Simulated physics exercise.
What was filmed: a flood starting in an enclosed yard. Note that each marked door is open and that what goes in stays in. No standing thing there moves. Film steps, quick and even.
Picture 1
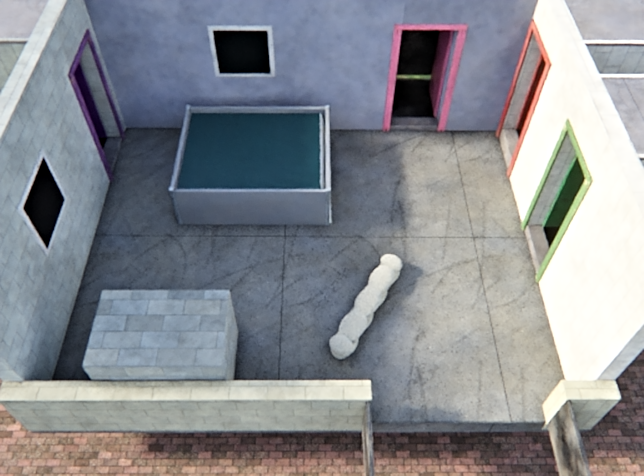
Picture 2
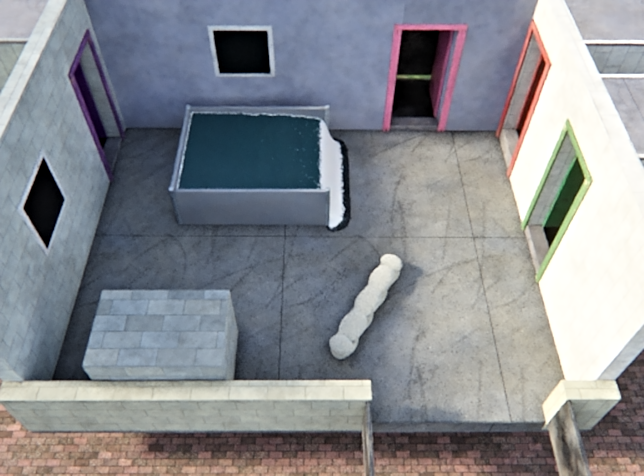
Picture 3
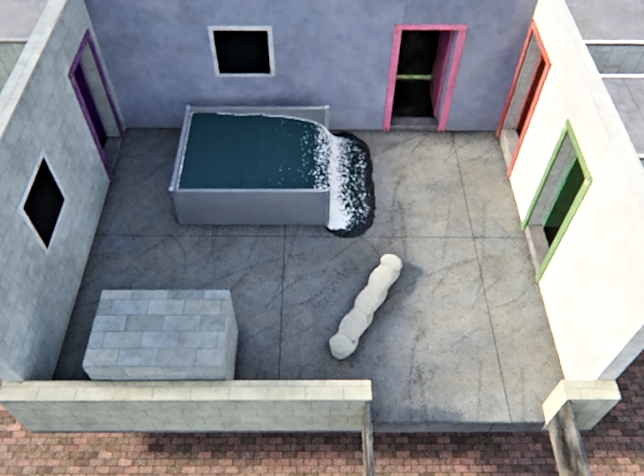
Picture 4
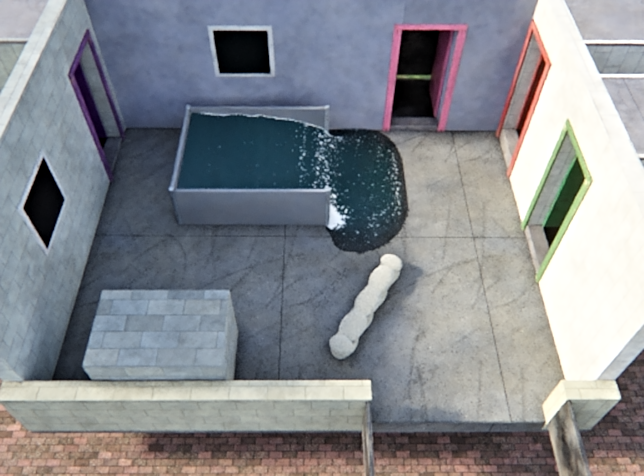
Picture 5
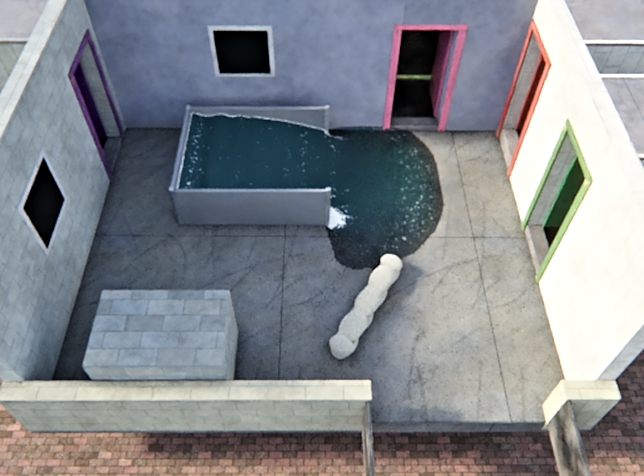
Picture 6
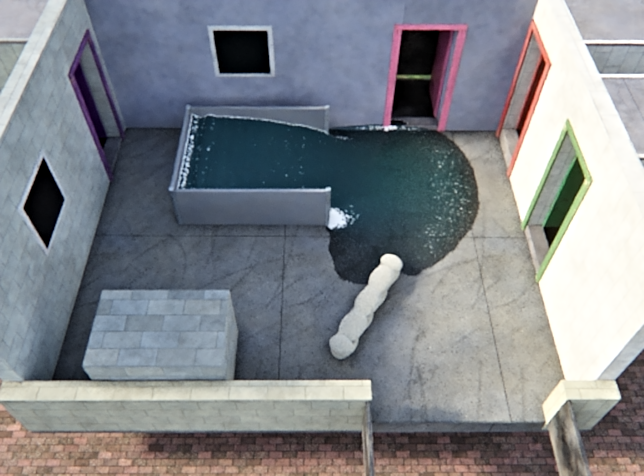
Dark teal water pours out of the open right end of a grey rectangular tank in a walled, paved yard, seen from high above by a still camera. A purple doorway stands at left, a pink one at the back, and orange and green openings at right, with a pale block and a lumpy whitish roll on the floor. Foaming at first, the water spreads rightward and forward in a widening rounded pool, touching the roll's upper end, while everything else stays still.
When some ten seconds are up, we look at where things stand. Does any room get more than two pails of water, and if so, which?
As I see it, I expect the green door to see over two buckets; I expect the purple door to see two buckets at most; I expect the pink door to see over two buckets; I expect the red door to see over two buckets.
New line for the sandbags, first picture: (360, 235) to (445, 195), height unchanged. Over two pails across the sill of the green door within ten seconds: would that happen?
Note - green door: Within limit.
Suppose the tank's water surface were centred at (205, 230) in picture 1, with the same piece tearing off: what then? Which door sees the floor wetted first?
Result: The green one.
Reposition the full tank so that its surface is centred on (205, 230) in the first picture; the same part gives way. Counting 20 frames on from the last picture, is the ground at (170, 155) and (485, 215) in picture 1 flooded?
One after the other: Untouched, reached.
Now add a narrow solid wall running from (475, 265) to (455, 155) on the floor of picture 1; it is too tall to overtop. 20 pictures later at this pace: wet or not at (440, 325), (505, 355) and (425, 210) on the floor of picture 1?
Point by point: First submerged, second submerged, third submerged.
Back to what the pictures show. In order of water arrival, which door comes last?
That would be the purple-painted one.
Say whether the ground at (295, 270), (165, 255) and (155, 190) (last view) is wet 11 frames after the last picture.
In that order the points end up high and dry, high and dry and high and dry.
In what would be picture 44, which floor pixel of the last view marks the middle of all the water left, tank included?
At roughly (404, 227).
A moment on, water covers 35 % of the floor; the green door wet at the sill, nothing in, the purple door not reached, the pink door under two buckets in, the red door under two buckets in.
Next, water covers 40 % of the floor; the green door over two buckets in, the purple door not reached, the pink door under two buckets in, the red door over two buckets in.
Then, water covers 45 % of the floor; the green door far over two buckets in, the purple door not reached, the pink door over two buckets in, the red door far over two buckets in.
Later, water covers 55 % of the floor; the green door far over two buckets in, the purple door not reached, the pink door far over two buckets in, the red door far over two buckets in.
In the end, water covers 75 % of the floor; the green door far over two buckets in, the purple door wet at the sill, nothing in, the pink door far over two buckets in, the red door far over two buckets in.
